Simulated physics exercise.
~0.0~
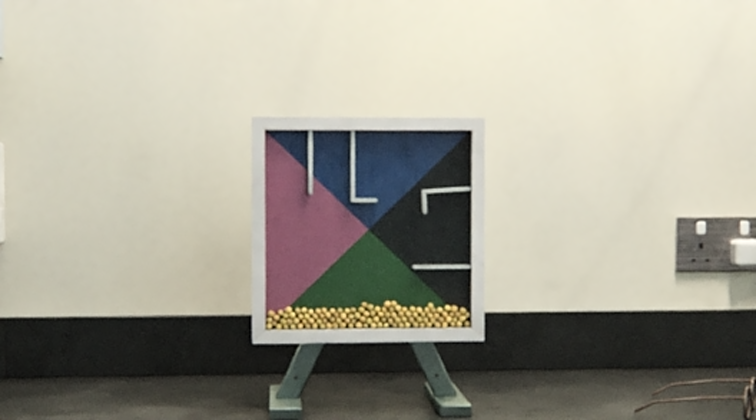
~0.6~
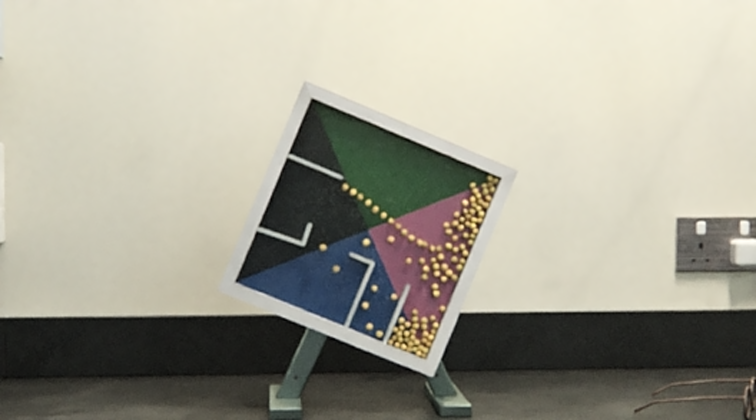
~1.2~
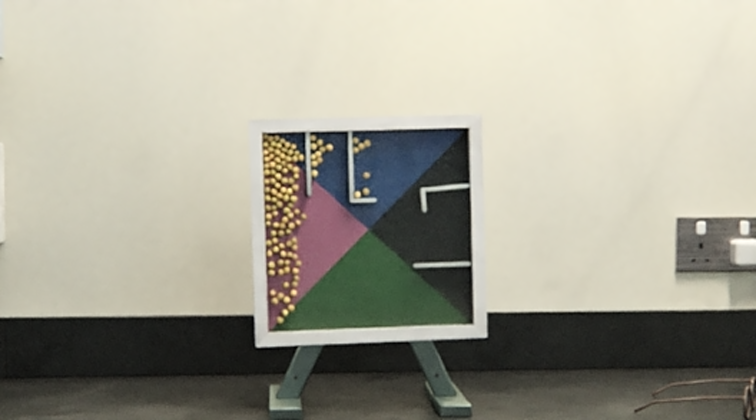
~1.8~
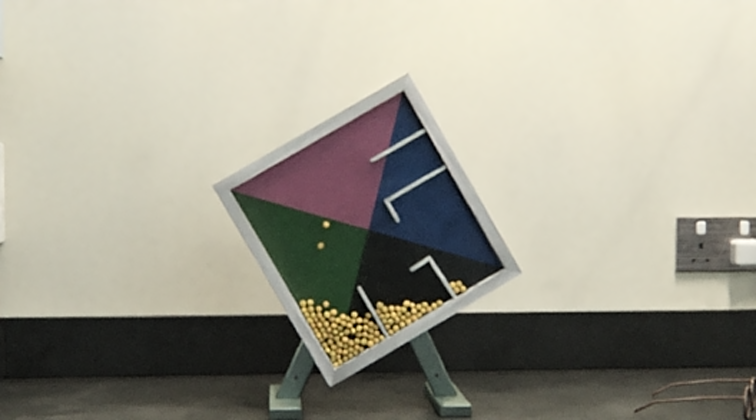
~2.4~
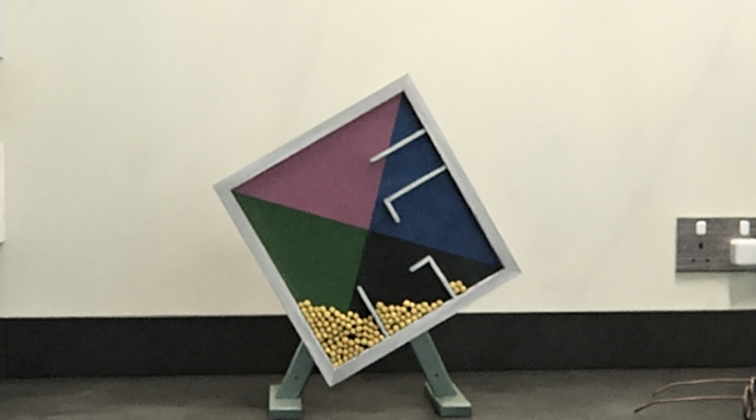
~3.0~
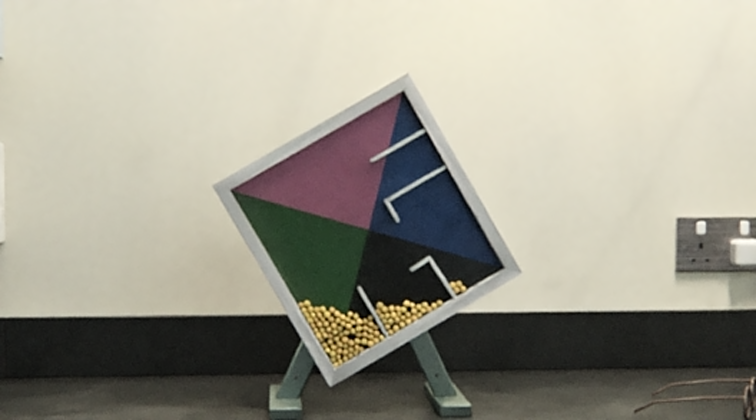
The clip opens on a square, white-framed case standing upright on a stand, with pale yellow beads lying along its floor beneath pink, blue, black and green wedges. The case turns anticlockwise until it is nearly upside down, and the beads tumble down through the pink and blue areas, some catching around the small ledges. It then swings back clockwise through upright, with many beads still bunched high on the left. Continuing clockwise, it stops at a steep tilt as the last beads drop. They settle motionless along the bottom, across green and black, with black holding the larger share.
